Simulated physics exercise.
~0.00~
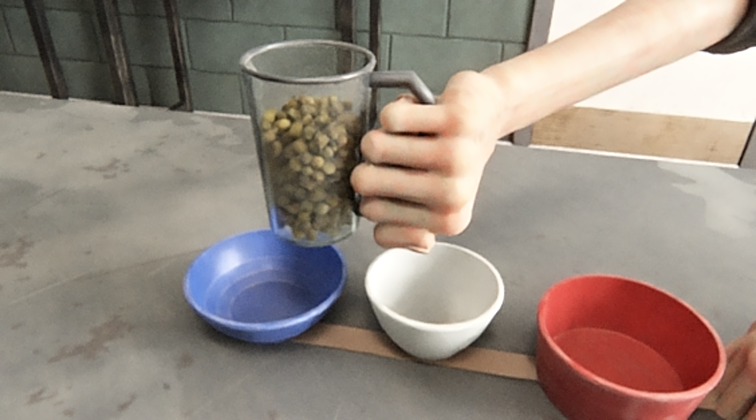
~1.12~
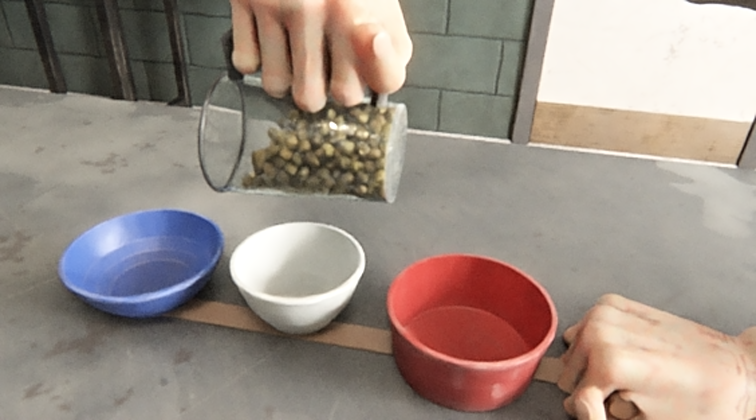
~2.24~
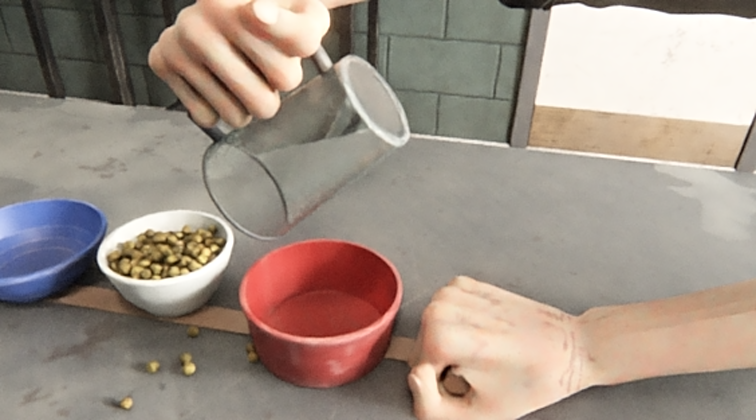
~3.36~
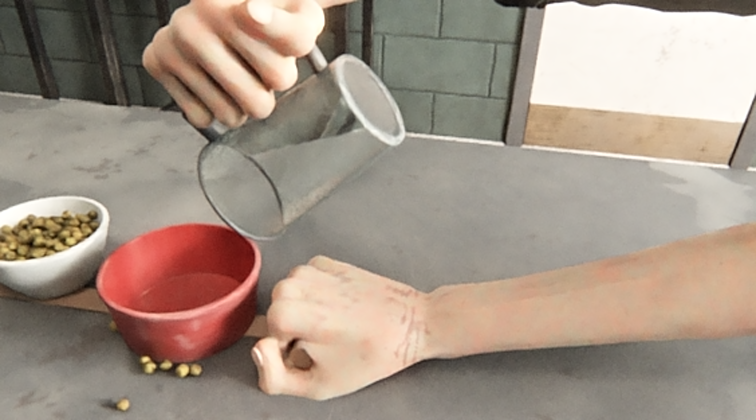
To begin with, a hand holds a clear glass cup of small greenish-brown pieces upright above a blue bowl, a white bowl and a red dish, all joined by a strip on a grey table. The other hand draws the row to the left as the cup is tipped onto its side, the pieces still inside. The cup tilts further, and the pieces end up heaped in the white bowl, with a few scattered on the table. The row slides farther left, carrying the blue bowl out of view. Finally, the emptied cup stays tilted mouth-down near the empty red dish.
